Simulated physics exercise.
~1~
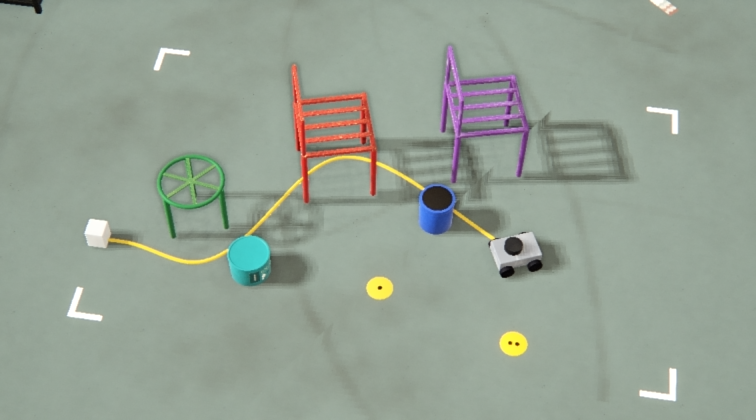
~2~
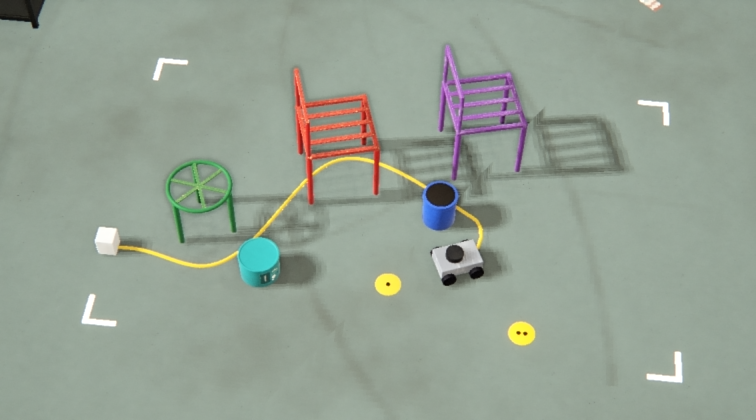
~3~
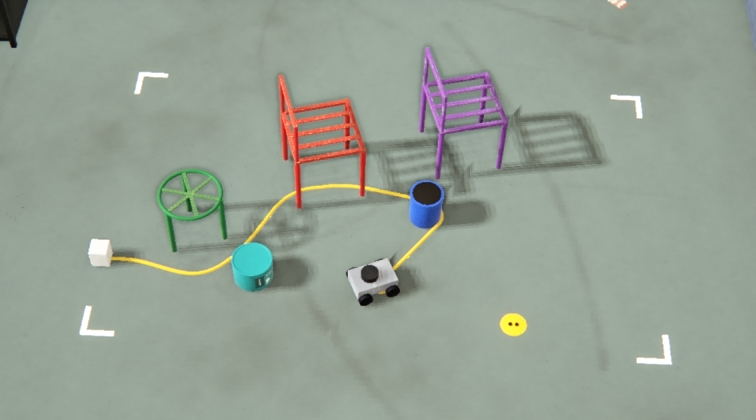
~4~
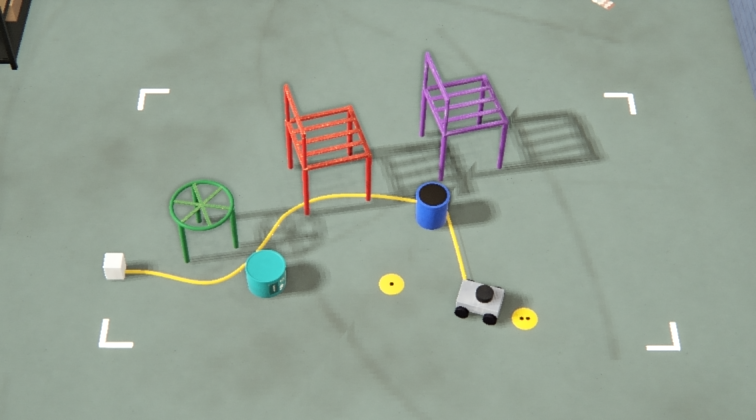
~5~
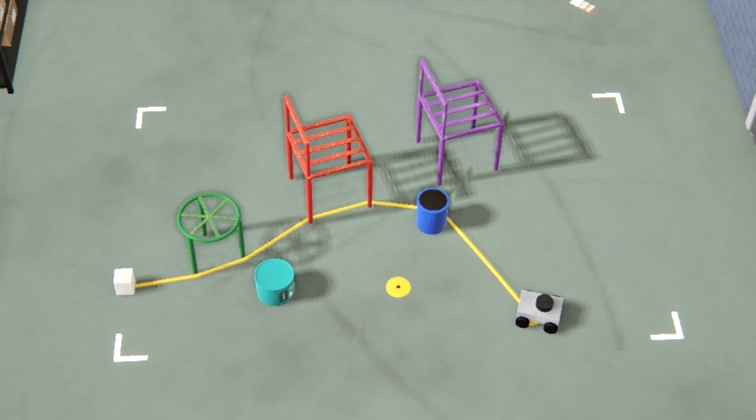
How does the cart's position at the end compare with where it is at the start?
At the start the cart is just to the right of the blue pot, clear of the yellow marks. At the end it is lower and slightly farther right, over the yellow mark with two dots.
